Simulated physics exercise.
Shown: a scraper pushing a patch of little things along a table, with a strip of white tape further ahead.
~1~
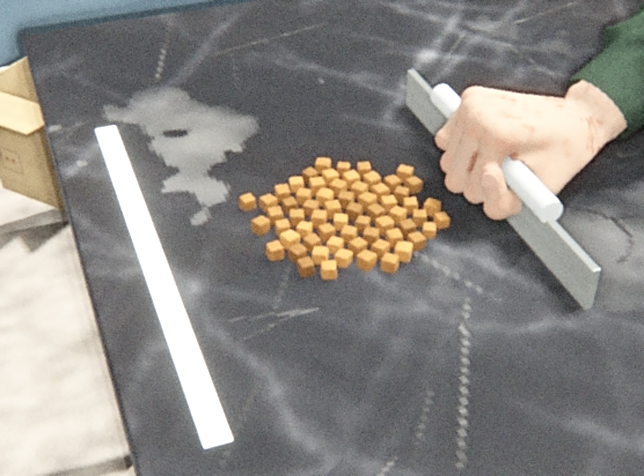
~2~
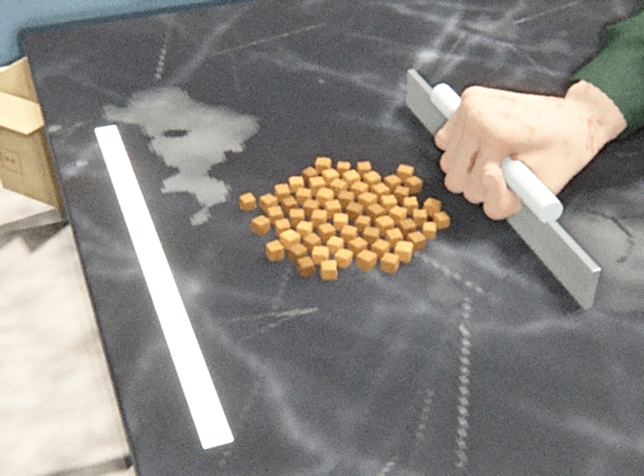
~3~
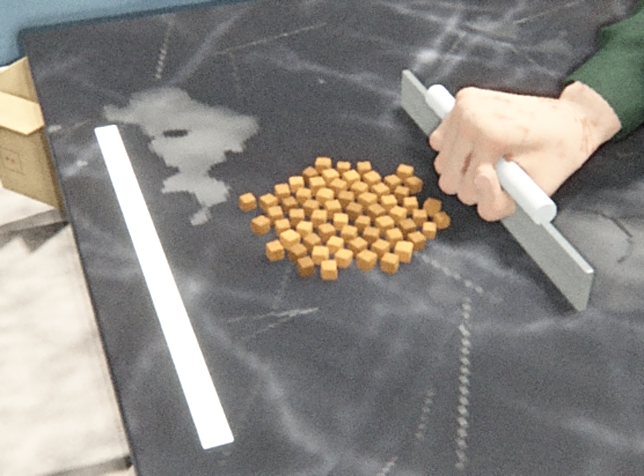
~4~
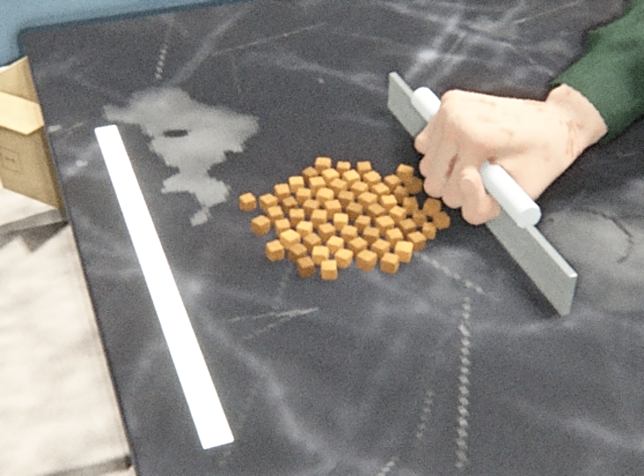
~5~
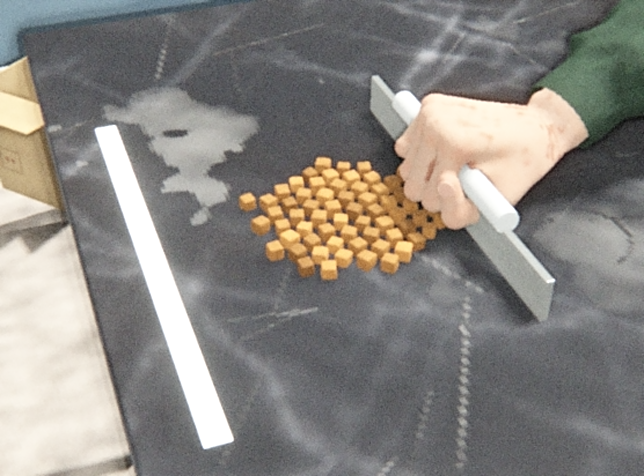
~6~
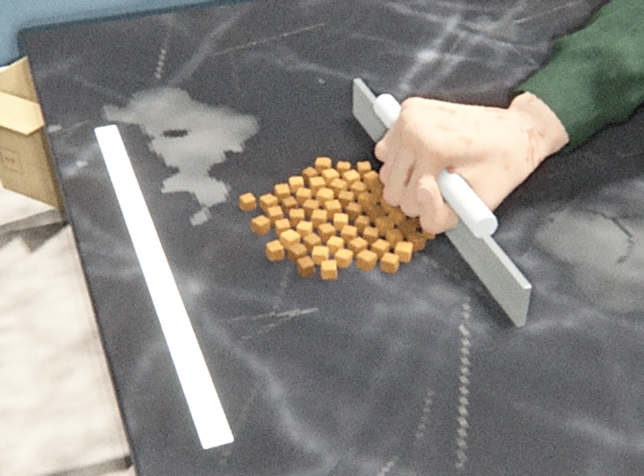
A hand slides a scraper left across a dark table to a patch of brown cubes.
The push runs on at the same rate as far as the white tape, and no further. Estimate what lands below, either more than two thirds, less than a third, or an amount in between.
What lands below is between a third and two thirds.
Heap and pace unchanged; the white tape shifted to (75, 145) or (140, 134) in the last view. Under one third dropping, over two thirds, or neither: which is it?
First try: Beyond two thirds; second try: Under a third.
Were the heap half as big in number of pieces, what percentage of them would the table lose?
It comes to 20 per cent or so.
Soon after the last picture, scraper still moving, near (282, 197); heap all on the table, its front near (185, 234).
A little later, scraper stopped at the white tape; heap about a quarter over the edge.
Later still, scraper stopped at the white tape; heap about half over the edge.
At rest, scraper stopped at the white tape; heap about half over the edge.
